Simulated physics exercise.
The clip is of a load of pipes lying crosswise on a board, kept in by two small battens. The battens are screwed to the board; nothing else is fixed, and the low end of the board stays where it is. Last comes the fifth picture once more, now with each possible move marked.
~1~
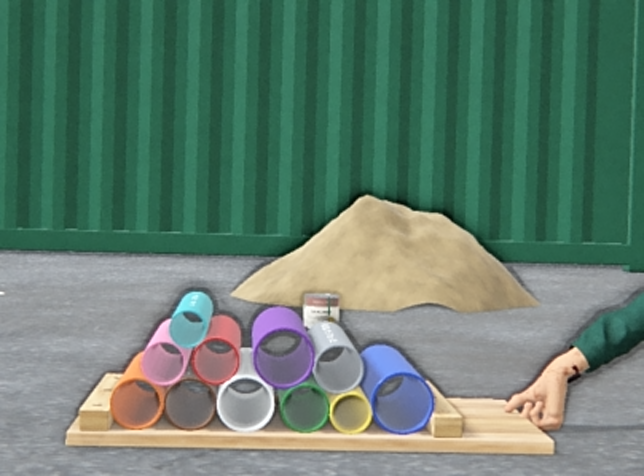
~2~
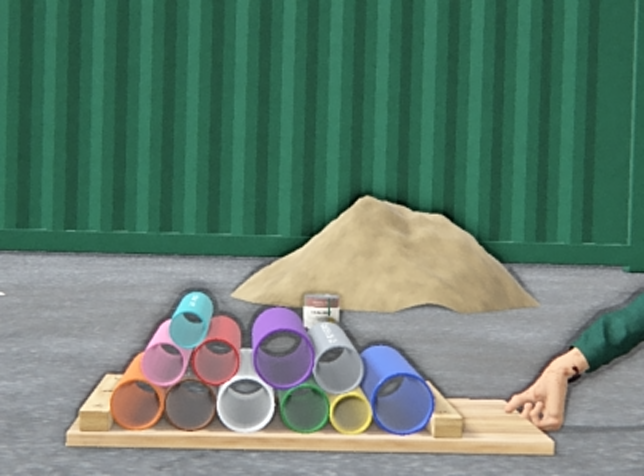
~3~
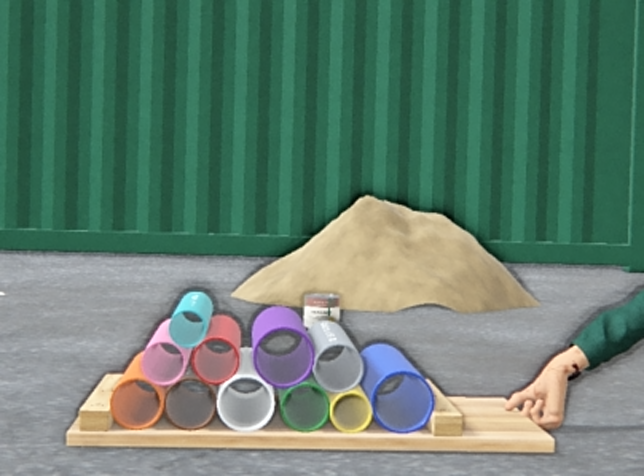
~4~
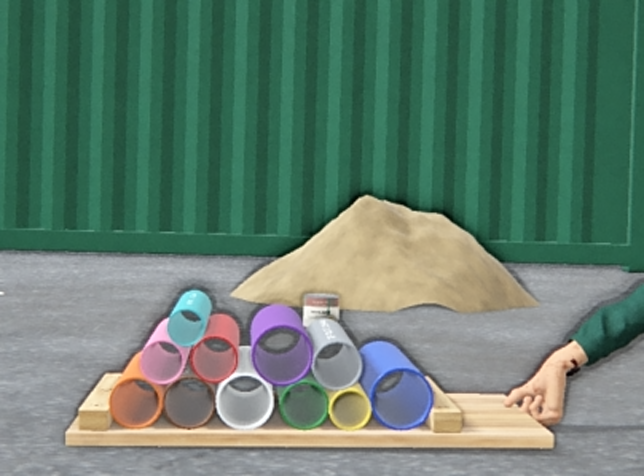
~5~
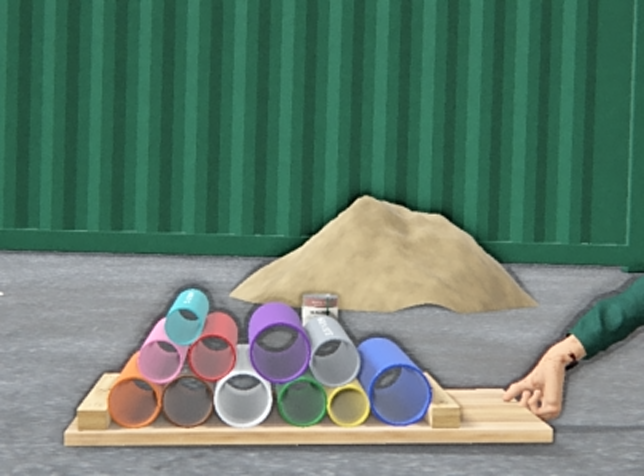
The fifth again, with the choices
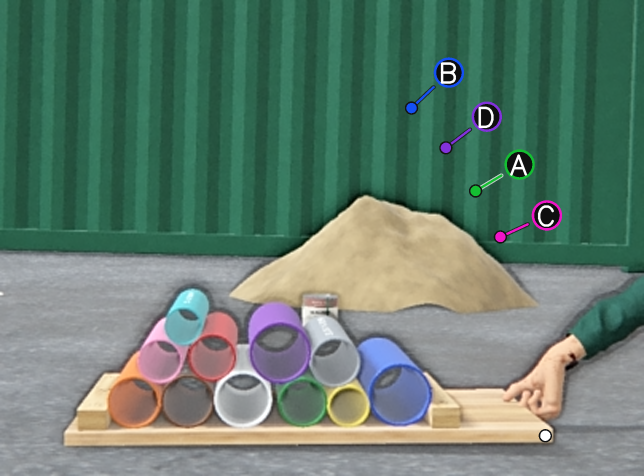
On grey ground before a green corrugated wall, a hand at a board's right end barely shifts its stacked colourful pipes leftward.
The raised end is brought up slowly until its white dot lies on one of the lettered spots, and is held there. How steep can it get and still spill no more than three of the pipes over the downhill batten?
The last mark within the limit is C.
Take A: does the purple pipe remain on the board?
No.
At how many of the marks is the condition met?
One of the four.
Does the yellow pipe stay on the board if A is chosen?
Yes, with A.
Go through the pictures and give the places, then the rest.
The first picture shows white pipe (246, 404); green pipe (306, 409); yellow pipe (351, 414).
The second picture shows yellow pipe (351, 414); blue pipe (403, 404).
The third picture shows board (307, 410); yellow pipe (351, 413); blue pipe (403, 402); turquoise pipe (187, 329).
The fourth picture shows board (306, 408); orange pipe (136, 403); brown pipe (189, 403).
The fifth picture shows board (305, 405); orange pipe (134, 402); brown pipe (188, 401).
On the marked copy, A at (476, 191); B at (412, 108); C at (500, 237); D at (446, 148); the white dot at (545, 436).
Following C. Soon after the start, board at 16°.
Later, board at 26°.
In the end, board at 26°, none over the low batten.
As for the rest, A four over the low batten (pink, purple, red, turquoise); B five over the low batten; D five over the low batten.
